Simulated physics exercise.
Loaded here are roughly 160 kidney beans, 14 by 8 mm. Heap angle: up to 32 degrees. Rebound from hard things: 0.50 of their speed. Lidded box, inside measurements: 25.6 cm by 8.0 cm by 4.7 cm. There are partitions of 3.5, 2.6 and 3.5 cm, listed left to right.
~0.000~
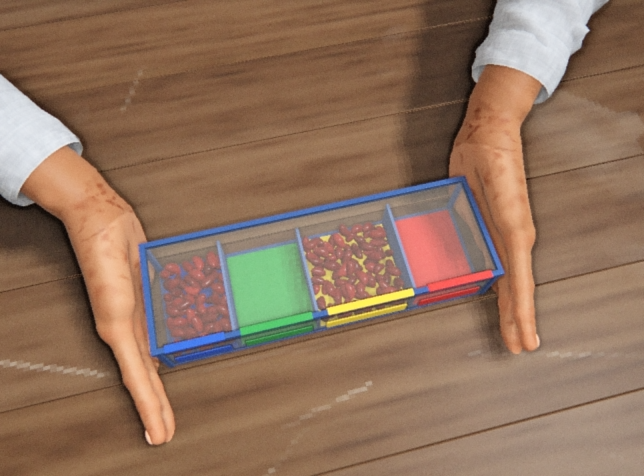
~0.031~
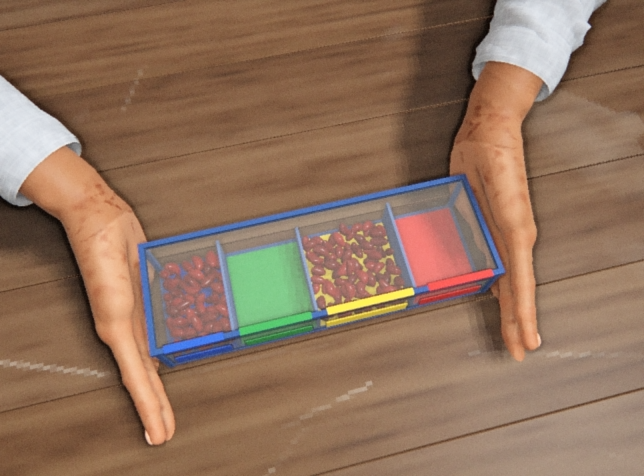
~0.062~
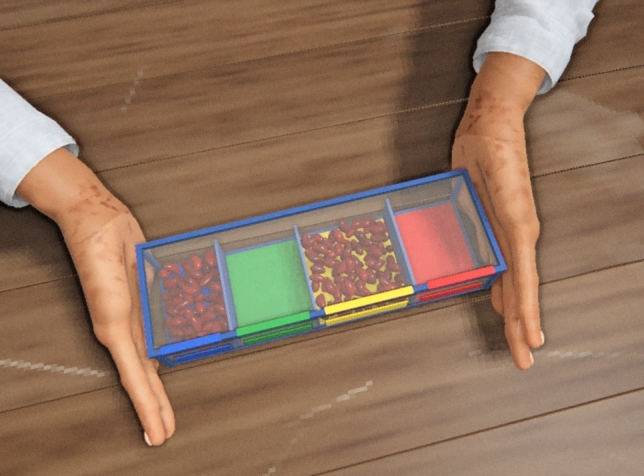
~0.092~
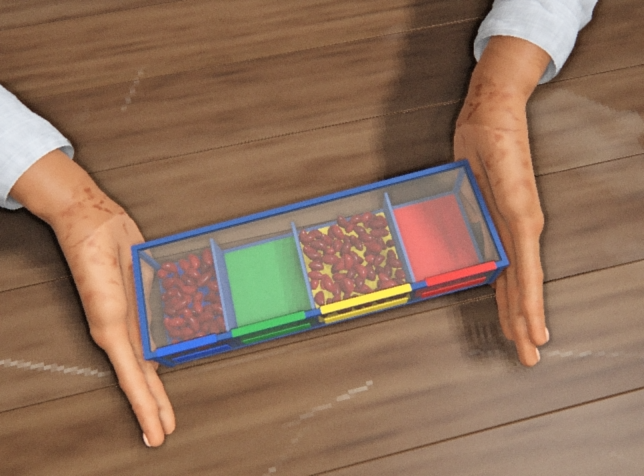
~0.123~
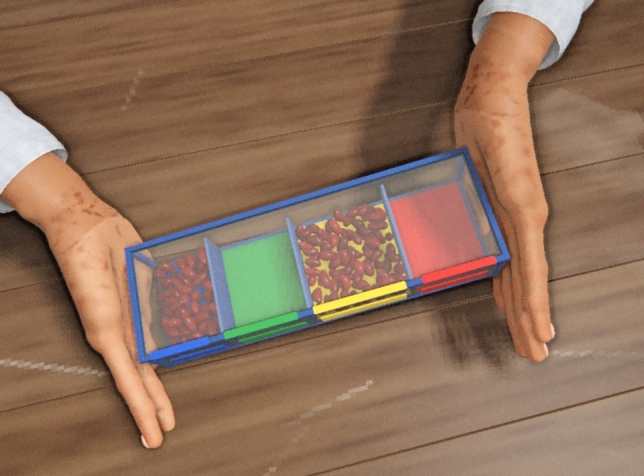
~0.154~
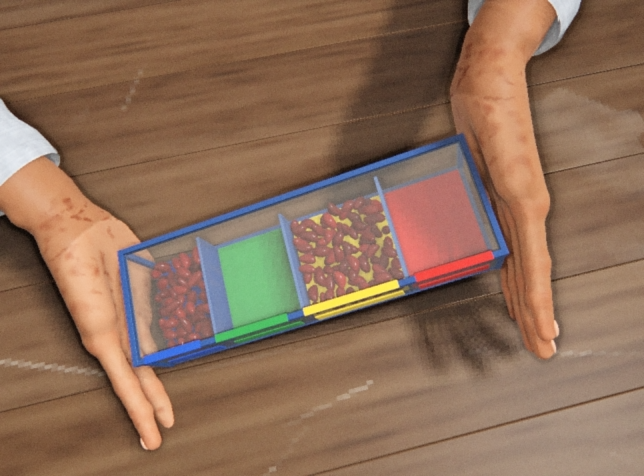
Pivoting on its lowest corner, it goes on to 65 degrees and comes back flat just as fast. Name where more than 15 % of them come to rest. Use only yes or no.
Red: No; blue: Yes; green: Yes; yellow: Yes.
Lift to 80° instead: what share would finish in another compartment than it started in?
That works out to close to 30 percent.
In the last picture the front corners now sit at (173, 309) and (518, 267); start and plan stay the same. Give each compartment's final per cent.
Each compartment ends like this: Red 5 per cent, blue 45 per cent, green 0 per cent, yellow 50 per cent.
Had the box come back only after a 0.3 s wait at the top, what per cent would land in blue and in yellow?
In per cent: Blue 50, yellow 35.
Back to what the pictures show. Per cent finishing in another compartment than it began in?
Near 25 in a hundred.
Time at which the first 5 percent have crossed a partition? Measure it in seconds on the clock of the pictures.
Note: T close to 0.50 s.
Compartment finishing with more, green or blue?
That would be the blue compartment.
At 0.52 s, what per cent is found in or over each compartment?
Red 0 %, blue 45 %, green 5 %, yellow 45 %.
After 0.52 s, tilt 64 degrees; blue 45 %, green 5 %, yellow 45 %.
After 0.77 s, tilt 26 degrees; blue 50 %, green 20 %, yellow 30 %.
After 1.12 s, tilt 0 degrees; blue 50 %, green 20 %, yellow 30 %.
In the end, at 1.6 s, red 0 %, blue 50 %, green 20 %, yellow 30 %.
